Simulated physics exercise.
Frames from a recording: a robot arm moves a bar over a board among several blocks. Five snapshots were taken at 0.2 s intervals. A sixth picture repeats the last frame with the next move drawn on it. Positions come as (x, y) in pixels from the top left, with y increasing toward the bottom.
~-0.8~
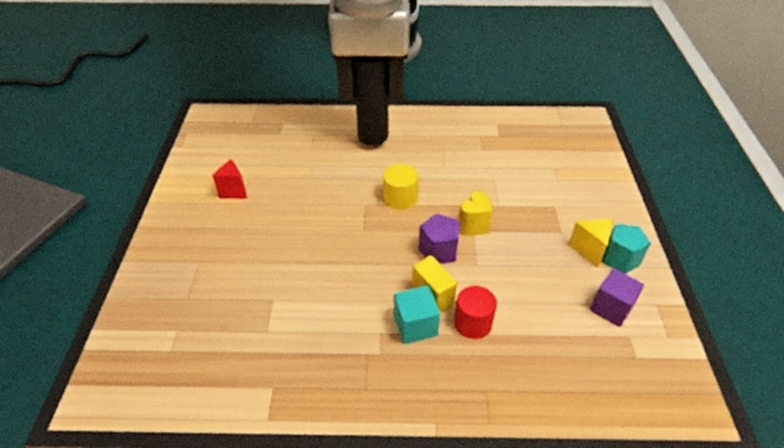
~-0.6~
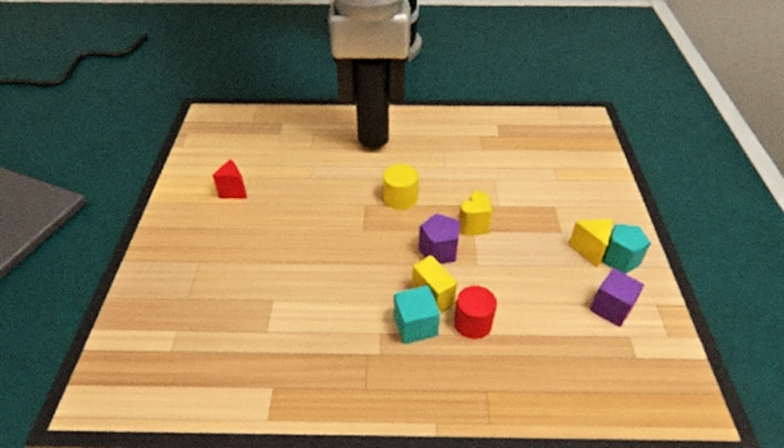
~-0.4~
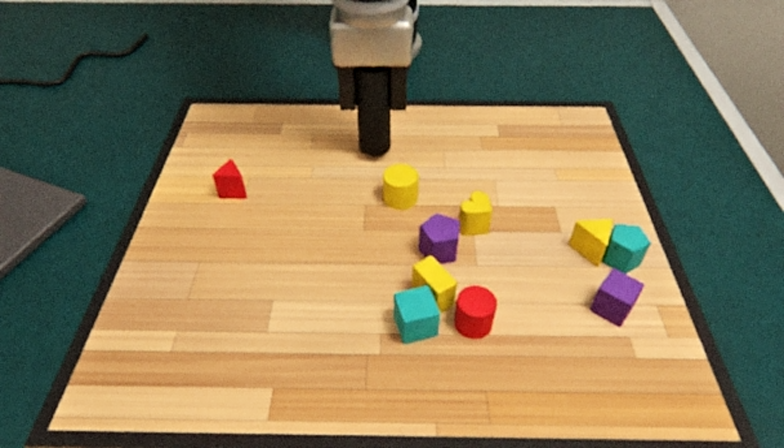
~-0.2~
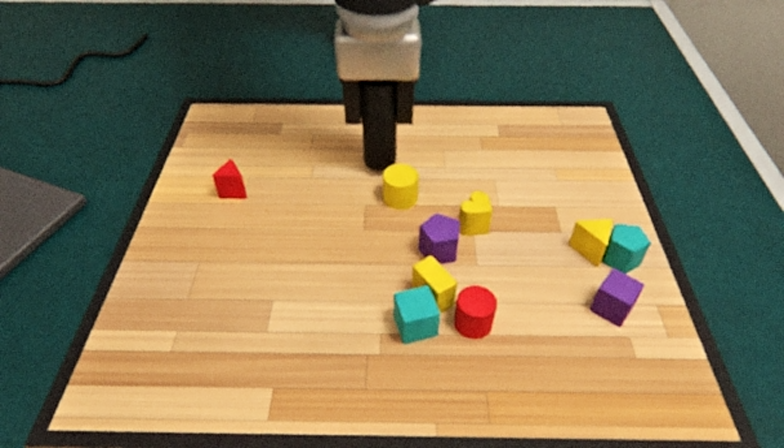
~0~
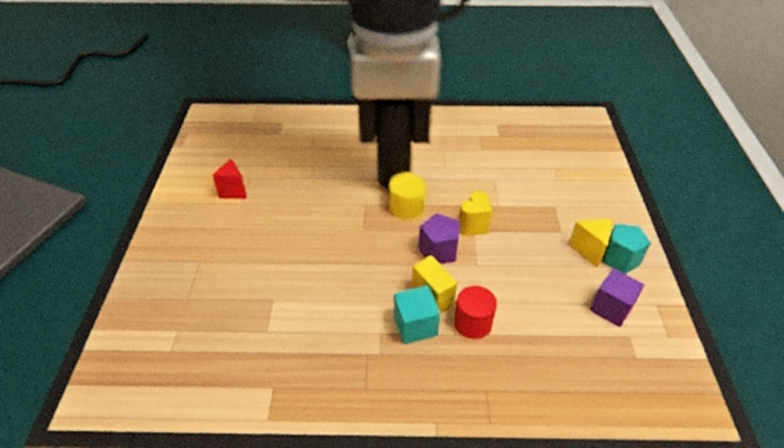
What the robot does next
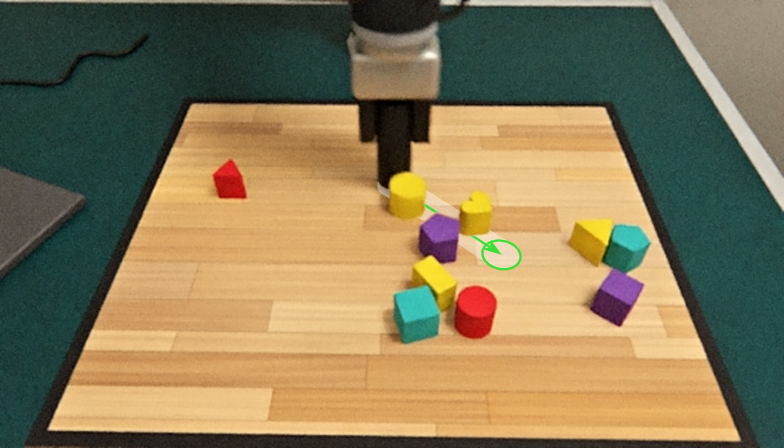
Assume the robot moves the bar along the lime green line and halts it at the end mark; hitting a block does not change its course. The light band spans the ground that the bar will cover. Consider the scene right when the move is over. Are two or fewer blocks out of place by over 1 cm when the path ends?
No, that is not how it ends up.
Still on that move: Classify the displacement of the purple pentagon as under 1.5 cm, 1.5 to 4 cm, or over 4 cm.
Medium: 1.5 to 4 cm.
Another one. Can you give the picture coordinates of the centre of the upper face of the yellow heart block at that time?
Roughly at (526, 216).
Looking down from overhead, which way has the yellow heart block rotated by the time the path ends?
From overhead, anticlockwise.
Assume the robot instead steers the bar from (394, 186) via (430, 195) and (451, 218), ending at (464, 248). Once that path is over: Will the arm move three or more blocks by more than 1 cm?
Yes - that is the case.
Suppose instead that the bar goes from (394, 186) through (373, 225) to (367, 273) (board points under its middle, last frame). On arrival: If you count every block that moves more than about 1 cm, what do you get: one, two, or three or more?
I'm going with one.
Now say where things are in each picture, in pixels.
The first frame shows bar's lower end at (373, 136); yellow circle at (401, 174); purple pentagon at (442, 227); yellow heart block at (477, 202); yellow triangle at (599, 227).
The second frame shows bar at (373, 139); blocks still.
The third frame shows bar at (375, 147); blocks still.
The fourth frame shows bar at (380, 160); blocks still.
The fifth frame shows bar at (394, 179); yellow circle at (408, 184); purple pentagon at (442, 227); yellow heart block at (477, 202); yellow triangle at (599, 227).
Drawn move, from (394, 186) to (501, 255).
The first path, step by step. One third of the way, bar at (428, 200); yellow circle at (426, 209); purple pentagon at (446, 233).
Two thirds of the way, bar at (464, 223); yellow circle at (430, 219); purple pentagon at (451, 244); yellow heart block at (497, 208), turned 35° anticlockwise.
At the end, bar at (503, 248); yellow circle at (430, 219); purple pentagon at (451, 244); yellow heart block at (526, 216), turned 80° anticlockwise; yellow triangle still.
